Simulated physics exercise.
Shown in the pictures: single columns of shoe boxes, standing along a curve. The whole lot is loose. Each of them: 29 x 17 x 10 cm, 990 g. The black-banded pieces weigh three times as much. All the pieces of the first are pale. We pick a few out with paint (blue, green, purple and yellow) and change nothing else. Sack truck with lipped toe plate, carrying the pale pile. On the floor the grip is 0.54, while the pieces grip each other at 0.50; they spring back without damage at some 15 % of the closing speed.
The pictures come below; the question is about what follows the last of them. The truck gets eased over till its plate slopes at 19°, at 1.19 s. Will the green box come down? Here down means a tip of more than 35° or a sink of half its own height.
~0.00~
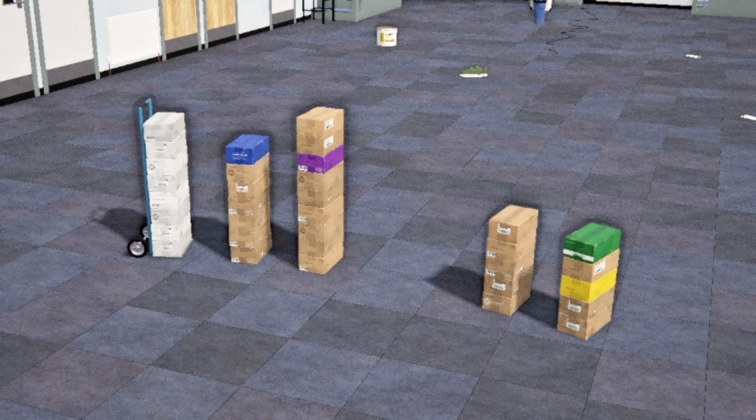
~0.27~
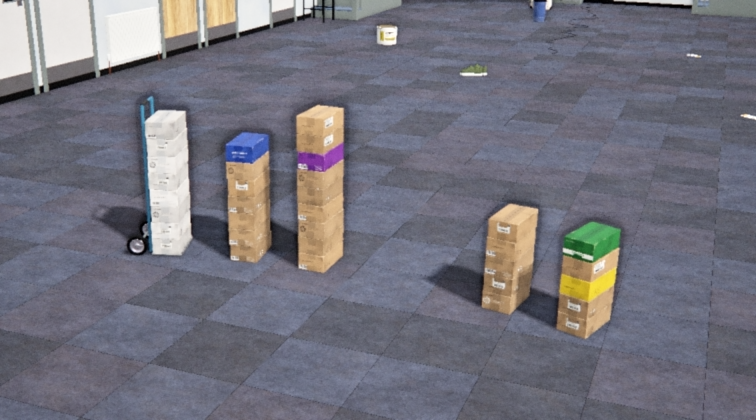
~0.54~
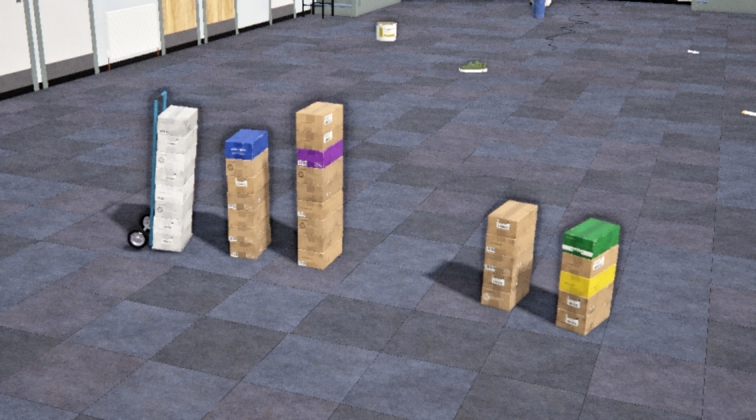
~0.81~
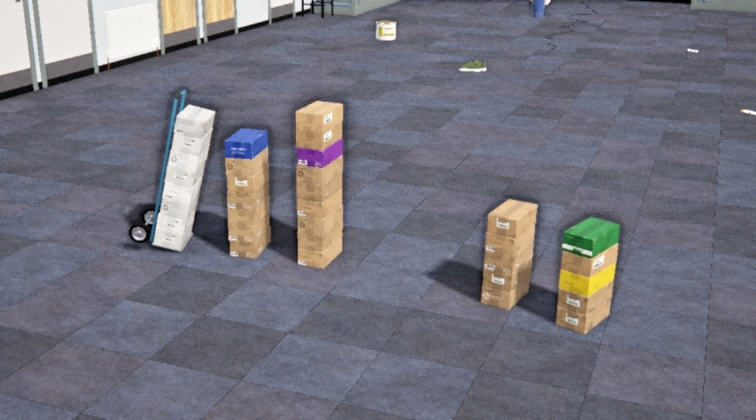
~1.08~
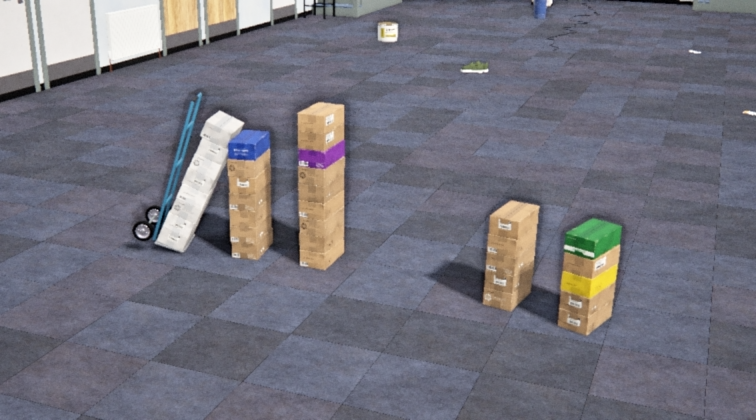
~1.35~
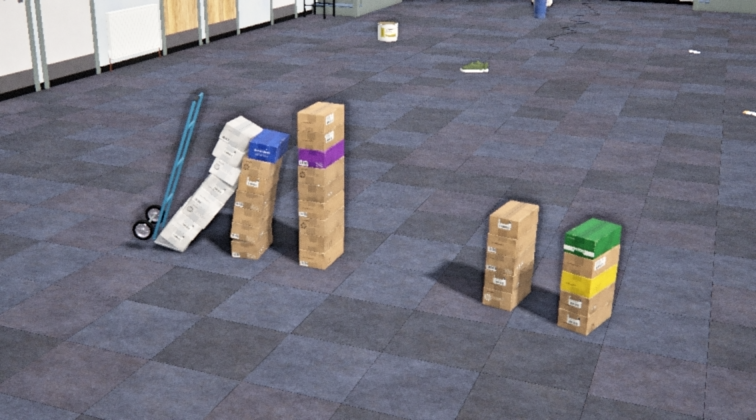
No.
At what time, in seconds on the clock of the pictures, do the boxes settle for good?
Around 4.5 s.
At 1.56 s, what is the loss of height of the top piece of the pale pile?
Drop so far: Roughly 15 cm.
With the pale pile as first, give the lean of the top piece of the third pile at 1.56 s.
The top piece is some 0 degrees from upright.
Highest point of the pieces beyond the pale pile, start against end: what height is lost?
The top ends up some 42 cm lower.
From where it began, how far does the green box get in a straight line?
Roughly 0 centimetres.
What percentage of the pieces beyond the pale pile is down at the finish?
Around 75 per cent, I'd say.
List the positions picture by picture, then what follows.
In the first frame (we follow the side turned to the camera), truck frame (142, 138) 0° forward; green box (593, 234); yellow box (575, 289); purple box (311, 164); no other piece has moved.
In the second frame, truck frame (144, 136) 1° forward; green box (593, 233).
In the third frame, truck frame (155, 130) 6° forward, top of the pale pile leaning 6°; green box (593, 229); no other piece has moved.
In the fourth frame, truck frame (171, 129) 13° forward, top of the pale pile leaning 14°; green box (592, 228); no other piece has moved.
In the fifth frame, truck frame (185, 130) 18° forward, top of the pale pile leaning 25°; green box (594, 229); no other piece has moved.
In the sixth frame, truck frame (186, 130) 19° forward, top of the pale pile leaning 29°; green box (594, 229); blue box (262, 153) tipped 9°; purple box (312, 159); steepest lean 9°, the box at (247, 217); 6 stirred so far.
Around 1.56 s, 8 of the pale pile down; none of the 26 other boxes down, 6 disturbed; green box unmoved; blue box tipped 27°, 37 mm lower.
Around 1.86 s, 8 of the pale pile down; 7 of the 26 other boxes down; green box unmoved; blue box tipped 22°, 7 cm lower.
Around 2.20 s, 8 of the pale pile down; 16 of the 26 other boxes down; green box unmoved; purple box tipped 44°, 17 cm lower.
Around 2.78 s, 8 of the pale pile down; 16 of the 26 other boxes down; green box unmoved; blue box upside down.
Finally (4.9 s), 8 of the pale pile down; 19 of the 26 other boxes down; green box unmoved; blue box upside down; purple box on its side. Seen by the last camera, middles, green box near (593, 239), blue box near (434, 238).
